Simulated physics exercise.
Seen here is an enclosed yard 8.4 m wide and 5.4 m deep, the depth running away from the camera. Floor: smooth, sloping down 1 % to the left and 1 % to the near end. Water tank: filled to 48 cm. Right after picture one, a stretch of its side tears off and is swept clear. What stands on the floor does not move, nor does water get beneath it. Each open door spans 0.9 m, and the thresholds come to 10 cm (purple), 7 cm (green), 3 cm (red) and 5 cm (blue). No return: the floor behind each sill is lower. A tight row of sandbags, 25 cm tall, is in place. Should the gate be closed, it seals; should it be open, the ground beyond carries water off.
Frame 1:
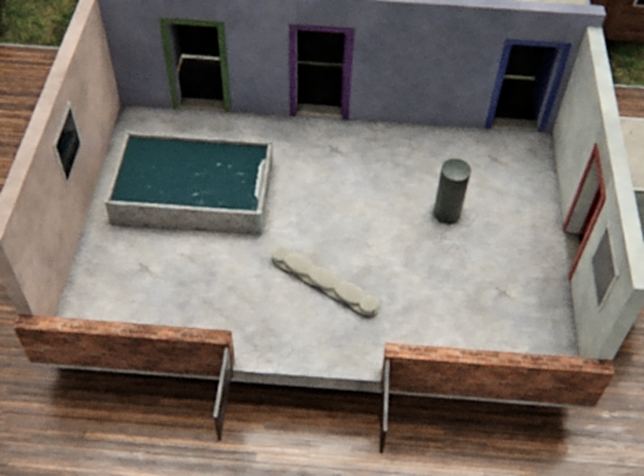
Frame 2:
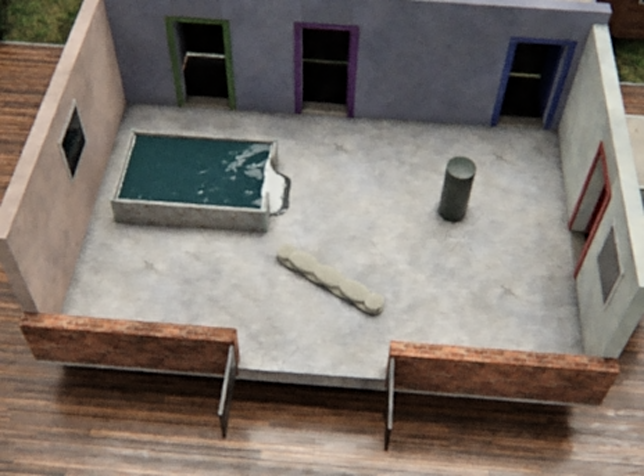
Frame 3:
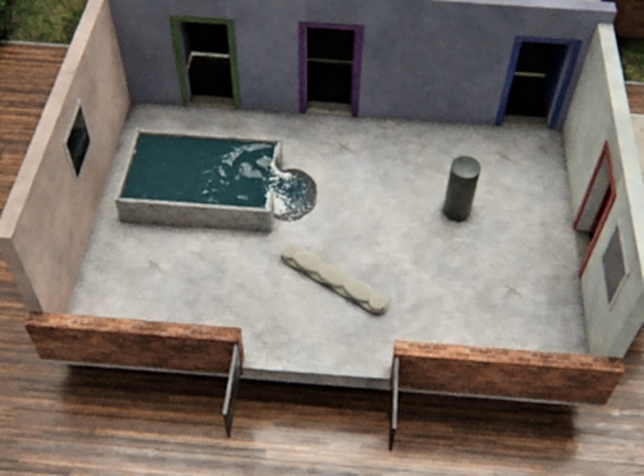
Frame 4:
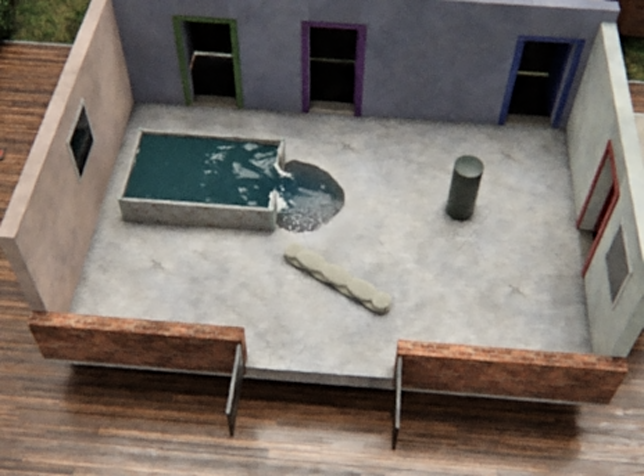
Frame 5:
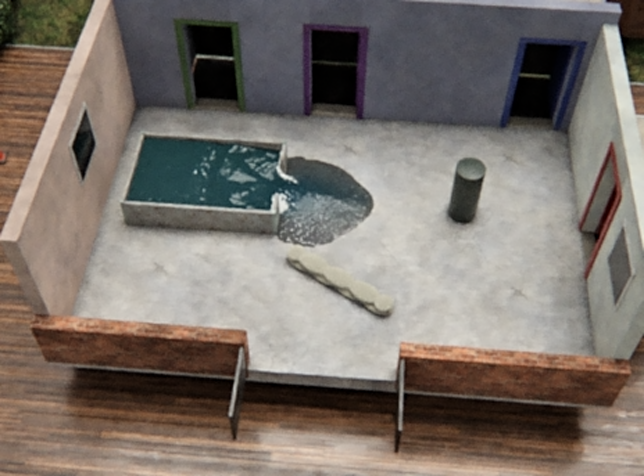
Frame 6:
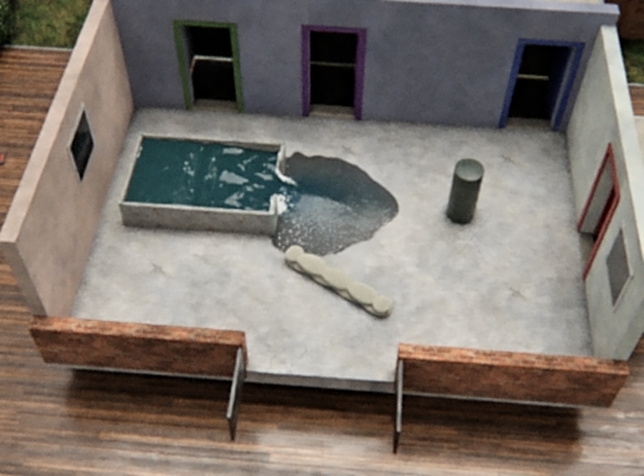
Water pours through the tank's right side and spreads rightward across the grey floor.
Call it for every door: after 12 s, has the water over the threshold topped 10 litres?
Purple door not topped, green door not topped, red door topped, blue door topped.
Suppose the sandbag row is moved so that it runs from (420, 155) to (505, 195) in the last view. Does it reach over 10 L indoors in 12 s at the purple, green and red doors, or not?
Doors: Purple stays under / green stays under / red exceeds.
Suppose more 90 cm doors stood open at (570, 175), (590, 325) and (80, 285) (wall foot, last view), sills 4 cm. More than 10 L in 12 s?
Check each in turn: The first succeeds, the second succeeds, the third fails.
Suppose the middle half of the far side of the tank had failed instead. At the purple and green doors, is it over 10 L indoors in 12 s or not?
Measured against that limit, purple comes out short of it and green comes out beyond it.
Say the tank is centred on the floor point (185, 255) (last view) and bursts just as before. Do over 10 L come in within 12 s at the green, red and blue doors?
So the green door keeps within it, the red door keeps within it and the blue door keeps within it.
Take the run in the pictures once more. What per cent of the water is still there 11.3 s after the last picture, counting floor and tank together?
Share still there: About 92 %.
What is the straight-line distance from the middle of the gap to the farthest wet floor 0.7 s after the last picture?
That comes to near 3.4 m out.
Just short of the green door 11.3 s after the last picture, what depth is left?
About 0.5 cm deep.
Then, 0.7 s after the last picture water covers 20 % of the floor and is deepest (24 cm) near (287, 200); purple door not reached, green door not reached, red door not reached, blue door not reached.
Then, 1.5 s after the last picture water covers 35 % of the floor and is deepest (24 cm) near (287, 200); purple door 2 cm at the sill, 0 L in, green door not reached, red door not reached, blue door not reached.
Then, 2.8 s after the last picture water covers 50 % of the floor and is deepest (18 cm) near (562, 137); purple door 3 cm at the sill, 0 L in, green door not reached, red door 3 cm at the sill, 0 L in, blue door 5 cm at the sill, 0 L in.
Then, 6.3 s after the last picture water covers 55 % of the floor and is deepest (12 cm) near (471, 296); purple door 2 cm at the sill, 0 L in, green door not reached, red door 5 cm at the sill, 14 L in, blue door 5 cm at the sill, 27 L in.
Then, 11.3 s after the last picture water covers 80 % of the floor and is deepest (9 cm) near (414, 369); purple door 2 cm at the sill, 0 L in, green door not reached, red door 3 cm at the sill, 25 L in, blue door 1 cm at the sill, 28 L in.
